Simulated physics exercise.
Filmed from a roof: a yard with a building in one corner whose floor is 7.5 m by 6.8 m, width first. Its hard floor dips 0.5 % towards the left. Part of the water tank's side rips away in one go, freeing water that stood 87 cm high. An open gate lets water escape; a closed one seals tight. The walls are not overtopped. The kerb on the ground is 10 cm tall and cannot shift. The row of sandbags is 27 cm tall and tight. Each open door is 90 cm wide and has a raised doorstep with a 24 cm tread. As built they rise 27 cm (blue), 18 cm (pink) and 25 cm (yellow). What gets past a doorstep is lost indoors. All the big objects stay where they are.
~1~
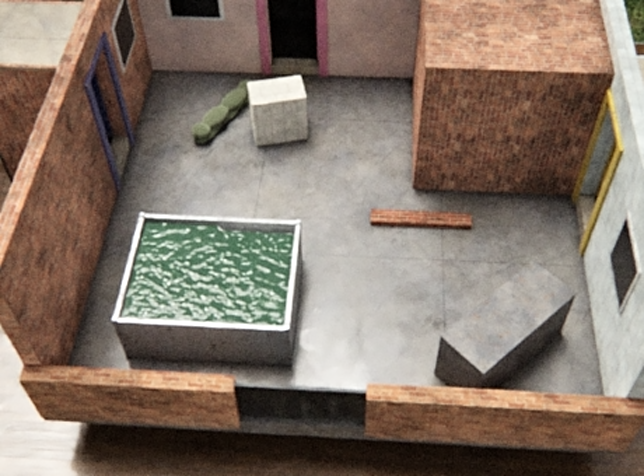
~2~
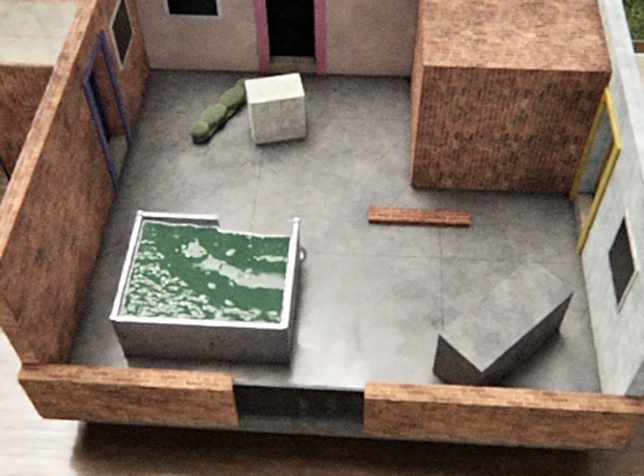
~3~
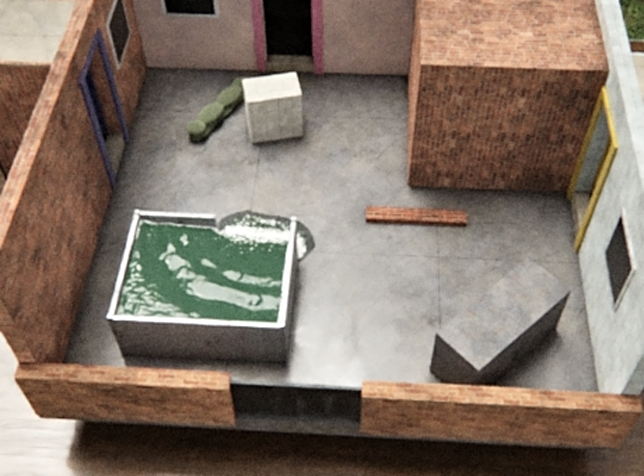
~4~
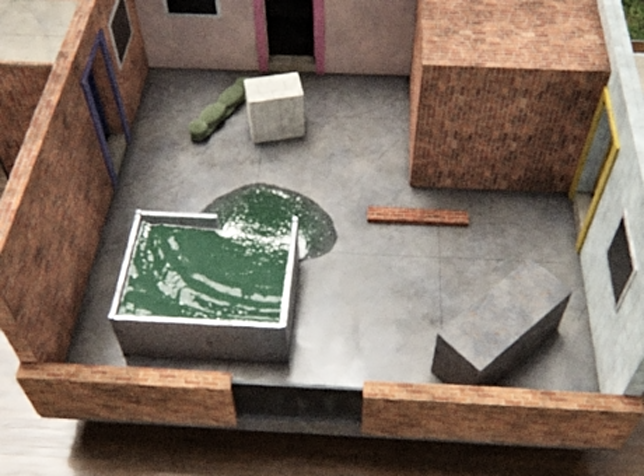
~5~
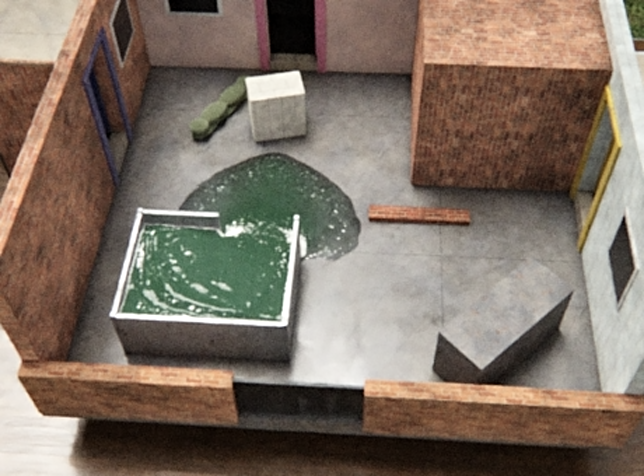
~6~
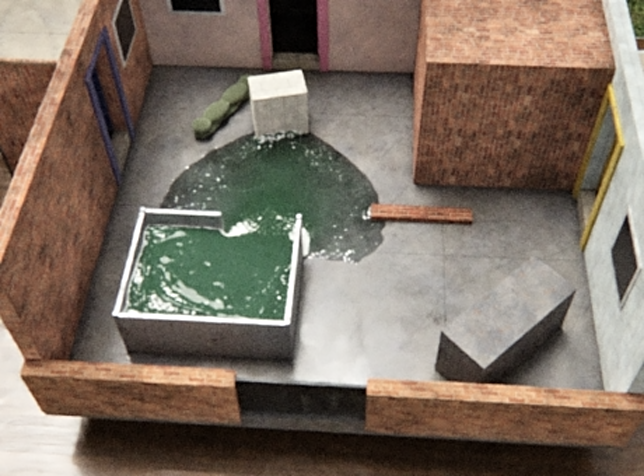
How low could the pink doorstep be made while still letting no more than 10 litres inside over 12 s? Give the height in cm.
About 23 cm.
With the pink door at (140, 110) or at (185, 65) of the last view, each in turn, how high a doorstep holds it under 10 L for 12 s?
Roughly 20 and 20 cm.
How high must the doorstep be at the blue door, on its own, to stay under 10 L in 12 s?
Roughly 14.5 cm at blue.
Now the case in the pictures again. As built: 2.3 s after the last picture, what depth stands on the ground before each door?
In cm: Blue 13, pink 25, yellow 4.
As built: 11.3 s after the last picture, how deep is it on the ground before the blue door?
Some 11.5 cm.
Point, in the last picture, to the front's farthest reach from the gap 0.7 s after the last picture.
Around (385, 76).
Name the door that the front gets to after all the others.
The yellow one.
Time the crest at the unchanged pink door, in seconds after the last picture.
At about 2.4 s.
Then, 0.7 s after the last picture water covers 35 % of the floor, deepest (42 cm) near (277, 144); it has not reached the pink door.
Then, 2.3 s after the last picture water covers 45 % of the floor, deepest (38 cm) near (393, 118); 25 cm at the pink door, 5 litres in over its 18 cm doorstep.
Then, 11.3 s after the last picture water covers 95 % of the floor, deepest (14 cm) near (89, 293); 11 cm at the pink door, 30 litres in over its 18 cm doorstep.
At the pink door as built, the water peaked near 25 cm, 2.3 s after the last picture.
Run again over the same 12 s with other heights there, 27 litres in over 18.5 cm, 5 litres over 25 cm. The limit of 10 litres is kept from about 23 cm up.
